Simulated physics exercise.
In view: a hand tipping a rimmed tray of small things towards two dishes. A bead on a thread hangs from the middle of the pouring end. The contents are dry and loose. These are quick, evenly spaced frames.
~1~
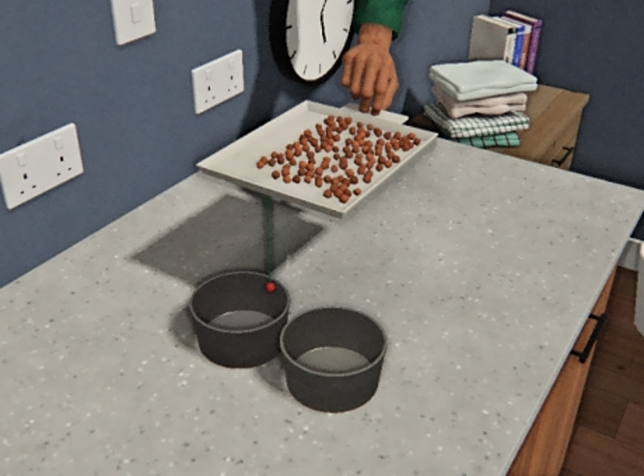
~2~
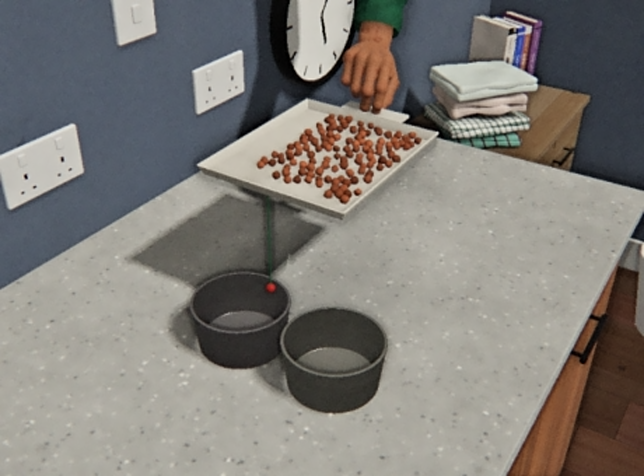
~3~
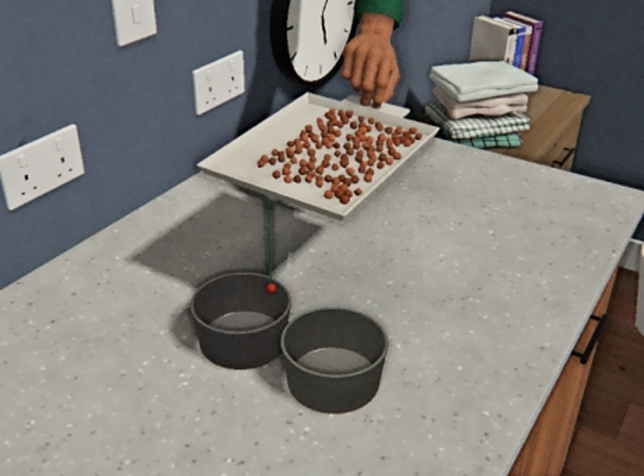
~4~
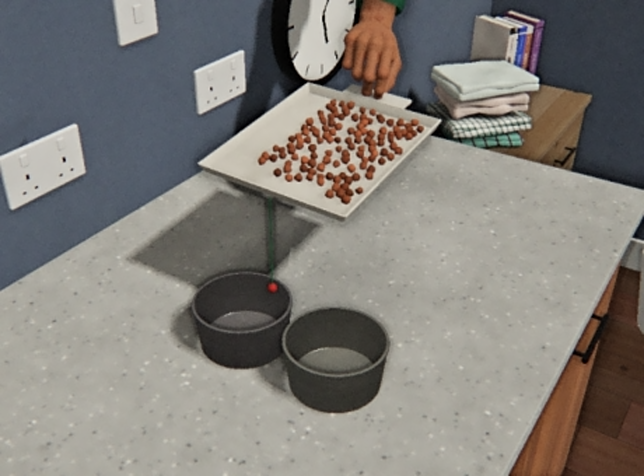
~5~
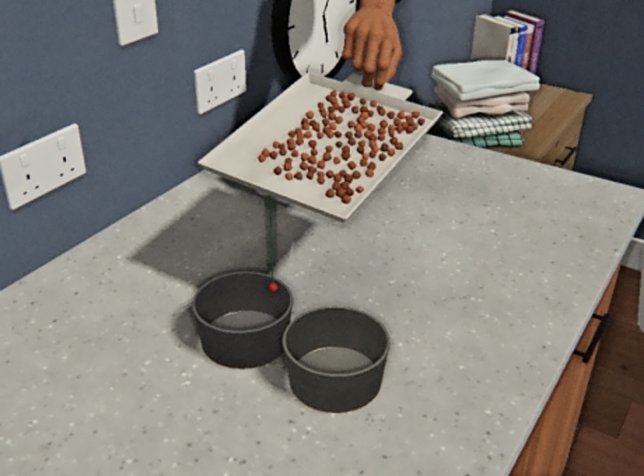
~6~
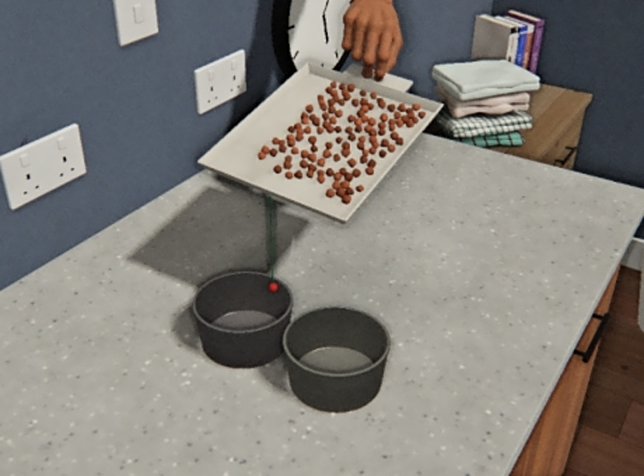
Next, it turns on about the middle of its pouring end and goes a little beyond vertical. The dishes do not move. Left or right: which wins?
It favours the right dish.
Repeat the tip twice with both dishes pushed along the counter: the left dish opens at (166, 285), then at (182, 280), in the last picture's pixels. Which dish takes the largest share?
At the first place the right-hand dish, at the second right.
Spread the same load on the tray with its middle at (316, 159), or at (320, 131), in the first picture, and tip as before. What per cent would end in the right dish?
About 70 and 60 per cent.
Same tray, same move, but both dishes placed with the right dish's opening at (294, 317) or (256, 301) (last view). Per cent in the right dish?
First some 60, then 20 per cent.
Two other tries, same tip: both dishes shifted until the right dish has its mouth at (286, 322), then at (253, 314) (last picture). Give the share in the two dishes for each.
In turn 60 and 30 in a hundred.
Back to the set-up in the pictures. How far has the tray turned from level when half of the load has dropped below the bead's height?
At about 100°.
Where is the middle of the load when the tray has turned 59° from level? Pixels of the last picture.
Roughly at (322, 178).
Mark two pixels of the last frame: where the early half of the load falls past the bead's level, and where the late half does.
Early half (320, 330), late half (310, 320).
Soon after the last picture, tray tipped steeply; nearly all on the tray; a stray few in the right dish; a stray few in the air.
A little later, tray tipped right over; a small part on the tray; about half in the right dish; a small part in the left dish; a small part outside both; about a third in the air.
Later still, tray tipped past a quarter turn; most in the right dish; a small part in the left dish; a small part outside both.
At rest, tray tipped past a quarter turn; most in the right dish; a small part in the left dish; a small part outside both.
